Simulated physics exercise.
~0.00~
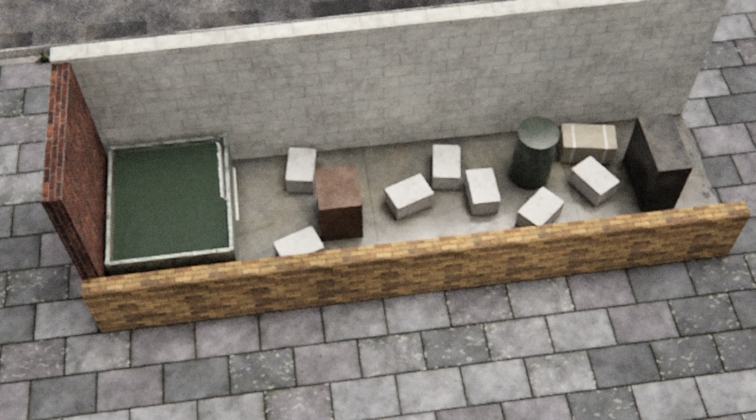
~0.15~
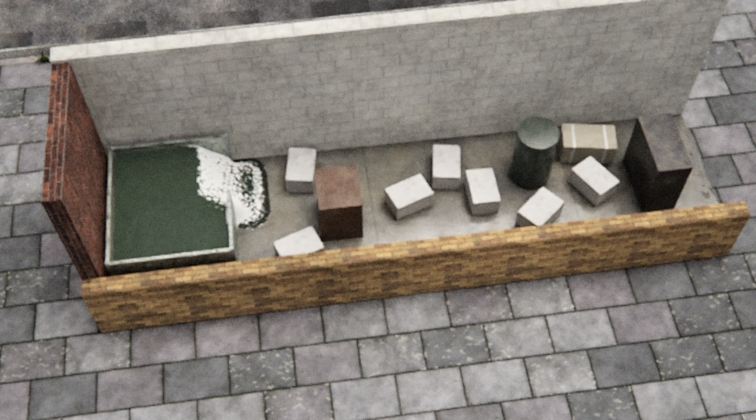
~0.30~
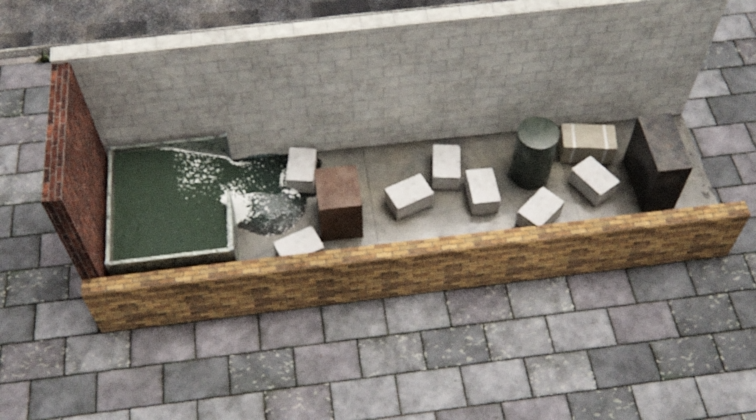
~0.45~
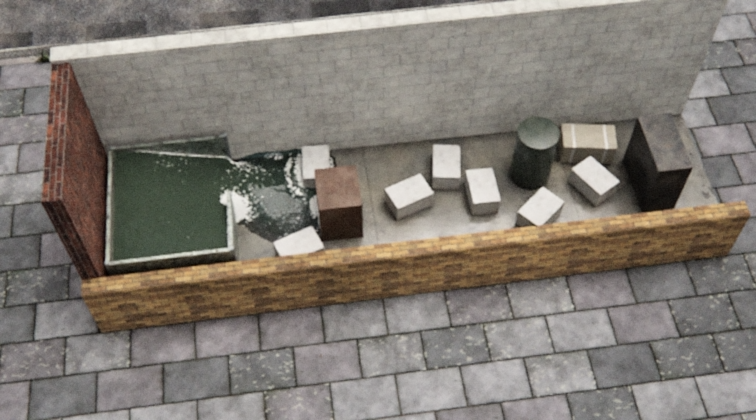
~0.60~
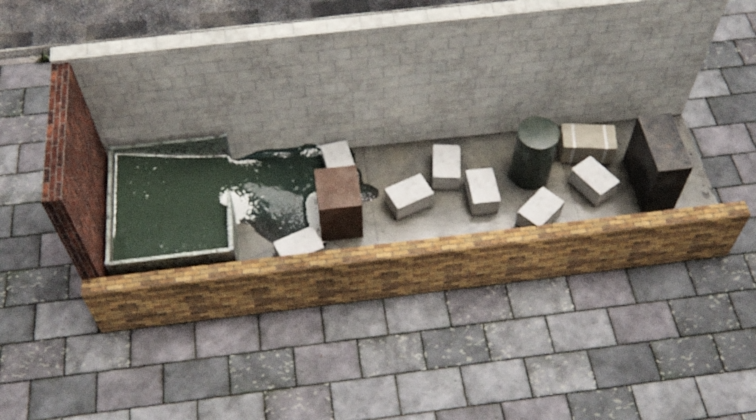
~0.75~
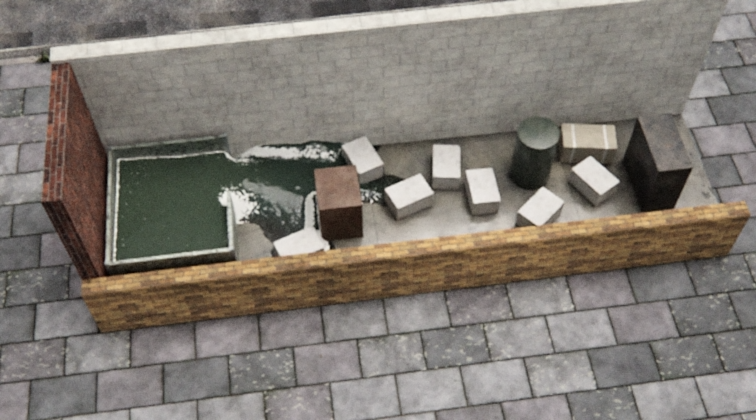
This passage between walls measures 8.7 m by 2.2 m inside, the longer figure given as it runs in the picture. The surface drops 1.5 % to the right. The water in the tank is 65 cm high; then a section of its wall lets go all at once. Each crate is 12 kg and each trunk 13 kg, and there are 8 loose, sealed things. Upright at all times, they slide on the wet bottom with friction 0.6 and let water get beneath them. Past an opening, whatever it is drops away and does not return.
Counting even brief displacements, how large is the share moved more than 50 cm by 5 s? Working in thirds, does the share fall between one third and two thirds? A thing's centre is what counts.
No.
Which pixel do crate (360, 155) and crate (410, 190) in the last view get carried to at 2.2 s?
Somewhere around (468, 136) and (431, 226).
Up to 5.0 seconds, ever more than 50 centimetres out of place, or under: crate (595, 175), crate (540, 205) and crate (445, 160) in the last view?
Going one by one: Within it, beyond it, beyond it.
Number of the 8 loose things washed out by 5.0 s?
That makes 1 by then.
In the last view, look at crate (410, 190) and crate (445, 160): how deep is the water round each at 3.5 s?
Around 9 cm and 10 cm.
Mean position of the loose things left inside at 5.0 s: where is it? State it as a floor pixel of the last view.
At about (535, 189).
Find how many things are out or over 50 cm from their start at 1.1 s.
Result: 1.
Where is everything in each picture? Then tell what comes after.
In the first frame, a crate at (301, 164) rests on the ground; a crate at (298, 245), on the bottom; 2.9 m2 under water; 0 of 8 have shifted.
In the second frame, a crate at (301, 164) rests on the ground; a crate at (298, 245), on the bottom; water covers 3.5 m2; 0 of 8 have shifted.
In the third frame, a crate at (301, 164) rests on the ground; a crate at (298, 245), on the bottom; 4.2 m2 under water; 0 of 8 have shifted.
In the fourth frame, a crate at (316, 162) rests on the ground, 23 cm from its start; a crate at (298, 245), on the bottom; 4.7 m2 under water; 1 of 8 have shifted.
In the fifth frame, a crate at (338, 158), on the bottom, 57 cm from its start; a crate at (298, 245), on the bottom; 5.3 m2 under water; 1 of 8 have shifted.
In the sixth frame, a crate at (362, 155), on the bottom, 93 cm from its start; a crate at (298, 245), on the bottom; water covers 5.8 m2; 1 of 8 have shifted.
After 1.1 s 1 of 8 are over 50 cm from their spots; 0 afloat.
After 2.2 s 4 of 8 are over 50 cm from their spots; 2 afloat.
After 3.5 s 6 of 8 are over 50 cm from their spots; 8 afloat.
After 5.0 s 6 of 8 are over 50 cm from their spots, and 6 have been at some point; 7 afloat.
